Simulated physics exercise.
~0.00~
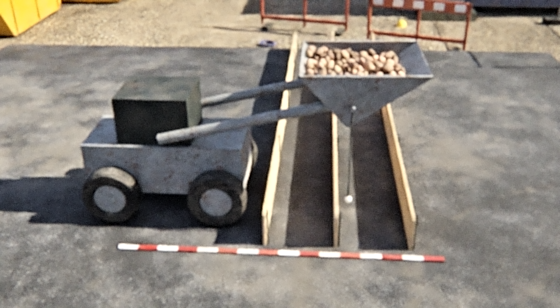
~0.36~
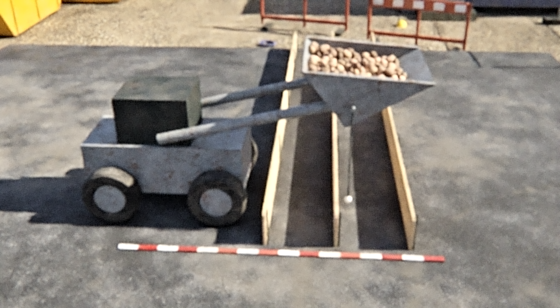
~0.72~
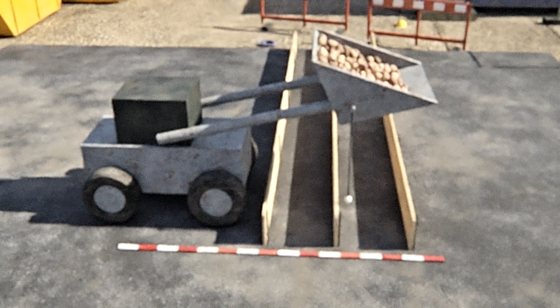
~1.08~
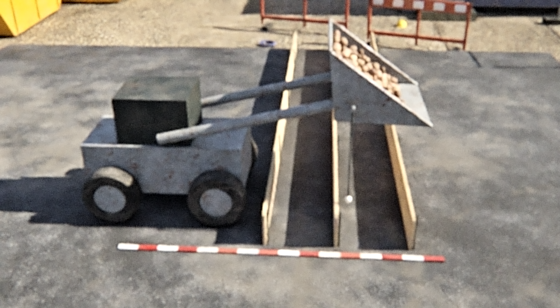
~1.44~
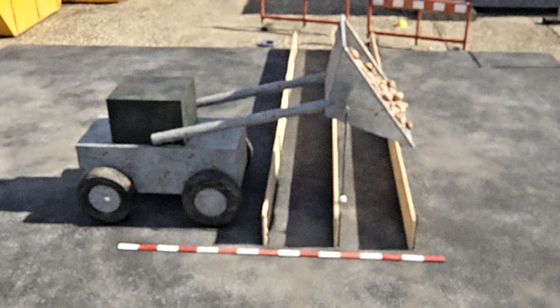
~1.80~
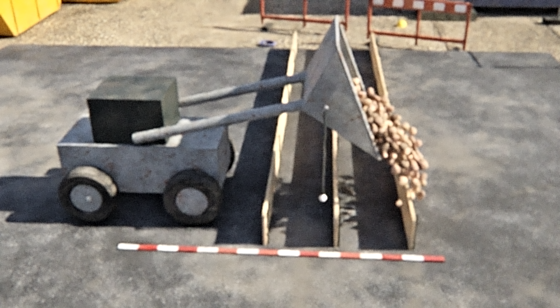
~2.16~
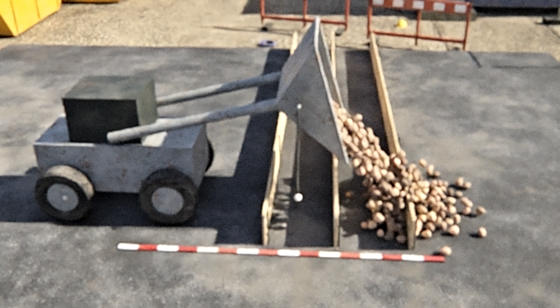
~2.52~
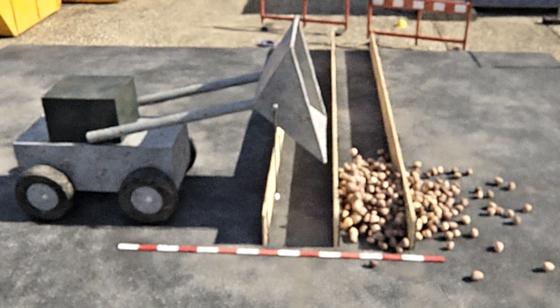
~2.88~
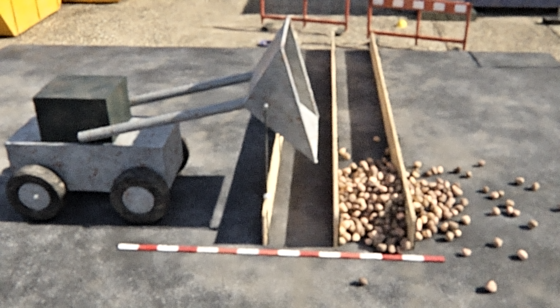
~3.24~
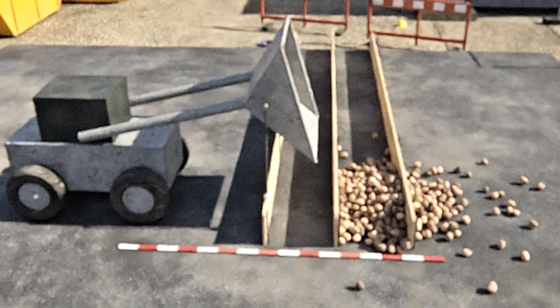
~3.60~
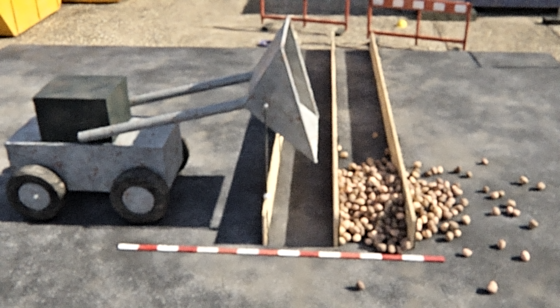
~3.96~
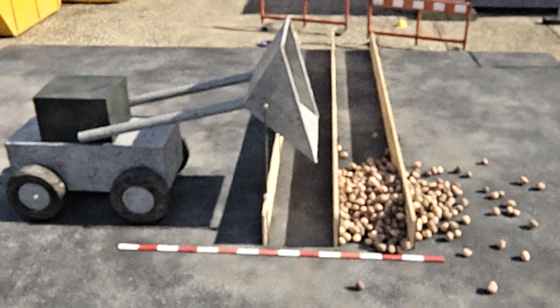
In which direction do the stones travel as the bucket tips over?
The stones move down, pouring out of the tipped bucket onto the ground.
The clip shows a wheeled loader tipping a steel bucket of brownish stones forward while drawing back to the left. The stones pour out, most piling up in the far bay between the planks and some scattering past the last board, and the near bay stays empty.
